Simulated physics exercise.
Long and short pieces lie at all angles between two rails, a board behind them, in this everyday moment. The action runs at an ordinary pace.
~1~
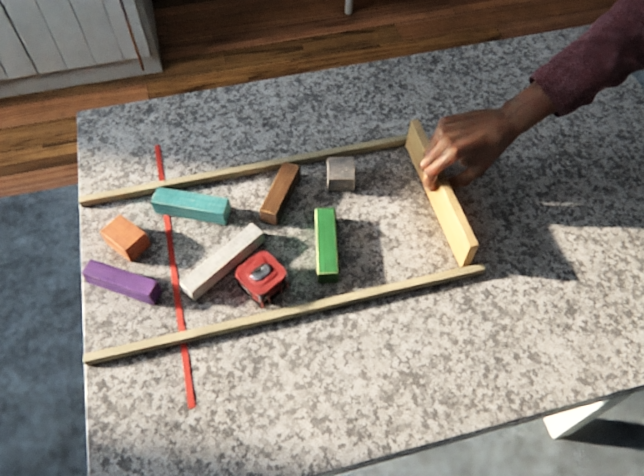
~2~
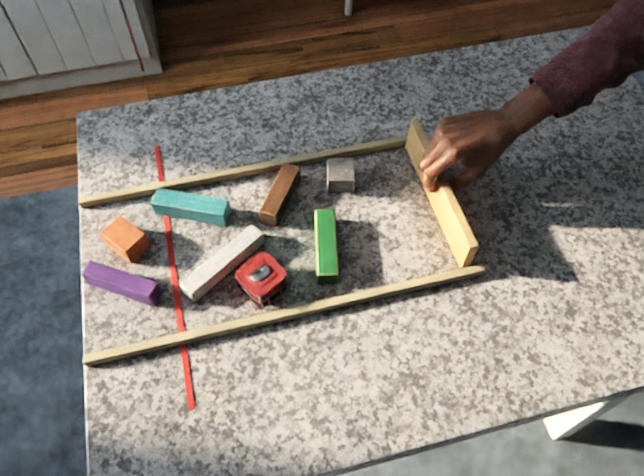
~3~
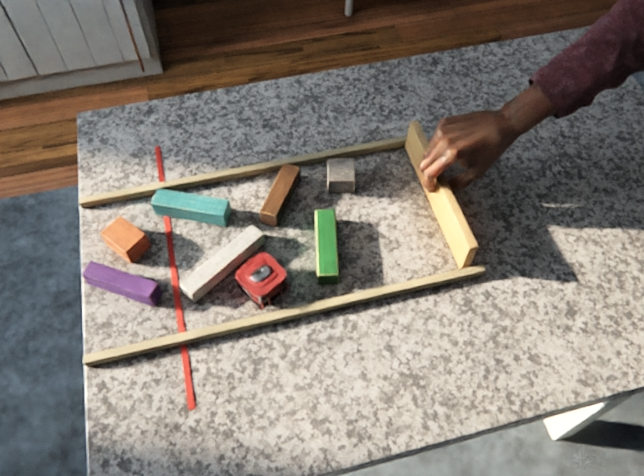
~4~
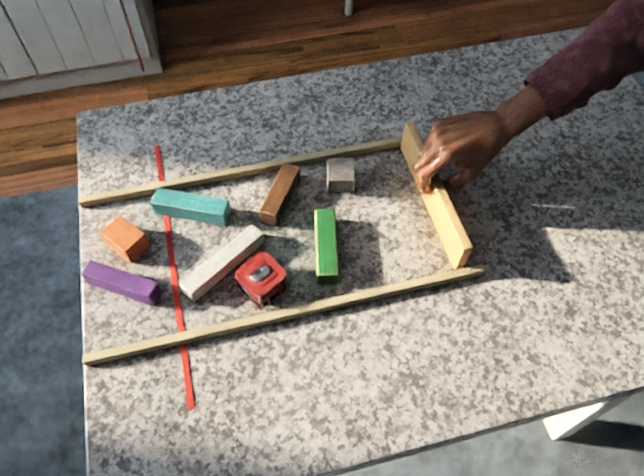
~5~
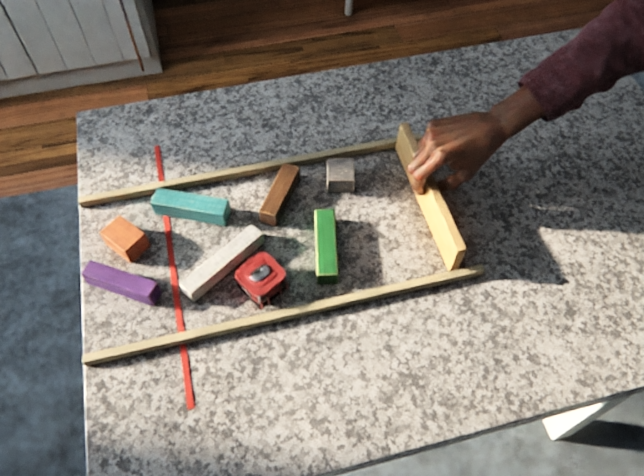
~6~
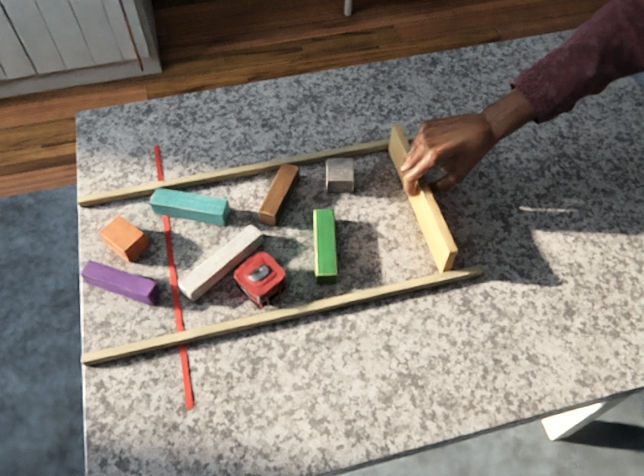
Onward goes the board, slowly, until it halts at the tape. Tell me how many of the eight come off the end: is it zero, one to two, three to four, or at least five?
It is one to two.
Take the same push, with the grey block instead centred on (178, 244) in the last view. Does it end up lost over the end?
That grey block hangs in there.
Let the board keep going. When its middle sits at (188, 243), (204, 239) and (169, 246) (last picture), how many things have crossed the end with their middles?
Respectively 0, 0 and 1.
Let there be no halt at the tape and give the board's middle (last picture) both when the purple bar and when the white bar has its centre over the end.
First one: Around (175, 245). Other one: Around (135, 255).
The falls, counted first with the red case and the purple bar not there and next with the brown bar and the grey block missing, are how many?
Taking the two tries in turn, it comes to 0 and 1.
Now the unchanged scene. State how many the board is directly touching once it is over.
Count: 2.
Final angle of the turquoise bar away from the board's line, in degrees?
I'd estimate about 25 degrees.
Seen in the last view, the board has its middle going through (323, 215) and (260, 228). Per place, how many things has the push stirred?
The count reaches 3 first and 6 second.
Soon after, none off yet; purple bar at rest near (121, 283); orange block at rest near (125, 239); turquoise bar at rest near (191, 207).
Then, none off yet; purple bar at rest near (121, 283); orange block at rest near (125, 239); turquoise bar moving near (182, 208).
Further on, none off yet; purple bar moved a little near (104, 280); orange block moved a little near (116, 246); turquoise bar moved about its own width near (120, 222).
At rest, the number that fall off is one or two; fallen, purple bar.
